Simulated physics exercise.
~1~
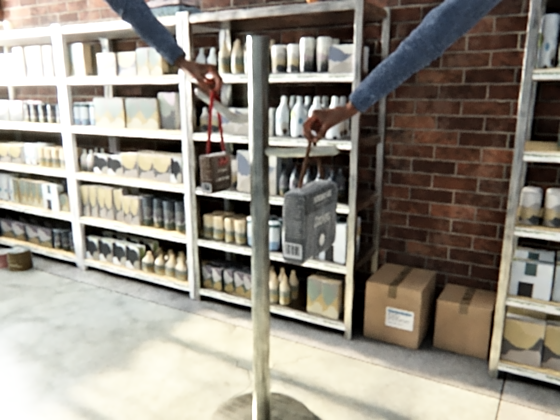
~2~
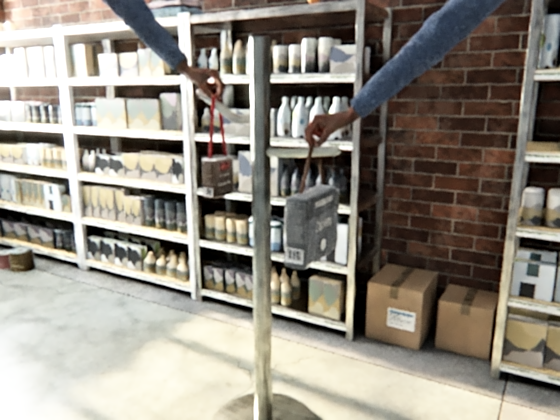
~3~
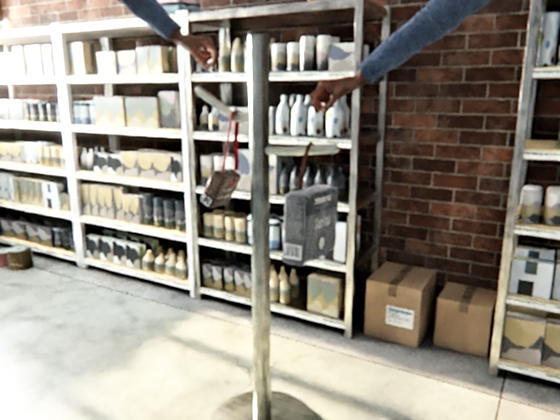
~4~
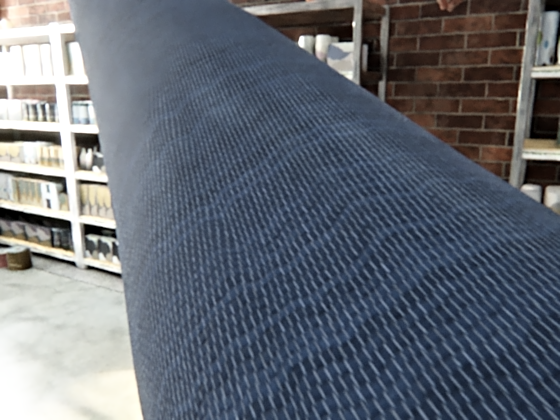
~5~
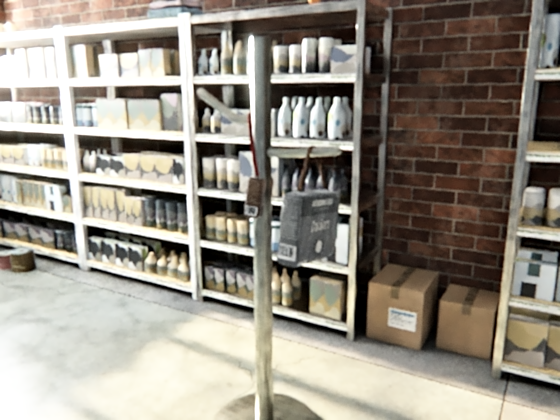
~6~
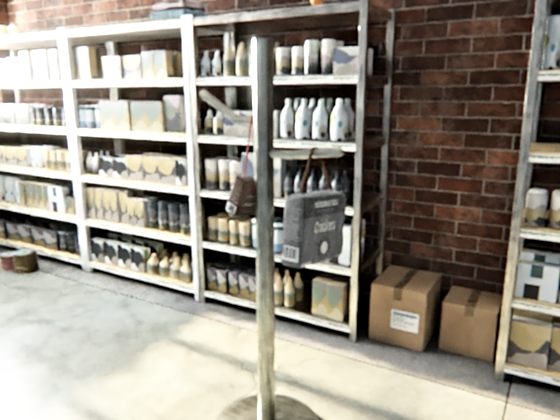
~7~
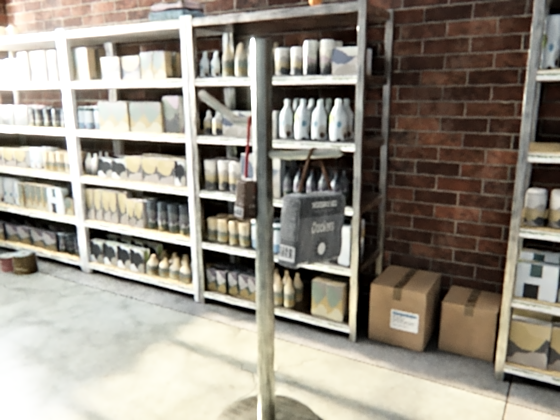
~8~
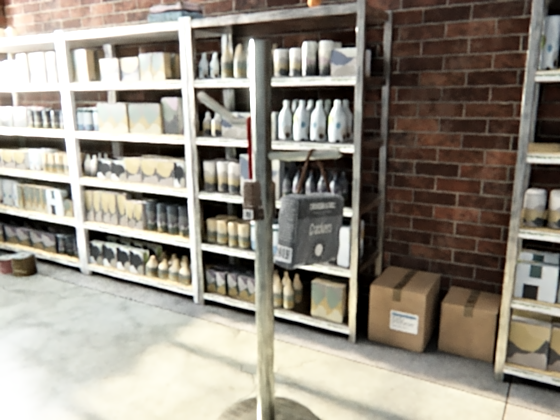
Two hands in blue sleeves hold a small brown pouch on a red loop, at left, and a larger grey bag, at right, against a pale upright stand in a storeroom. The slightly swaying view looks across a pale floor toward stocked white shelves, a brick wall and two cardboard boxes. The hands lower the items and let go, leaving the pouch tilted, and draw back. A dark blue sleeve sweeps close, blocking most of the view. Once it clears, both items hang unaided, turning and swaying slightly, and both are still up at the end.
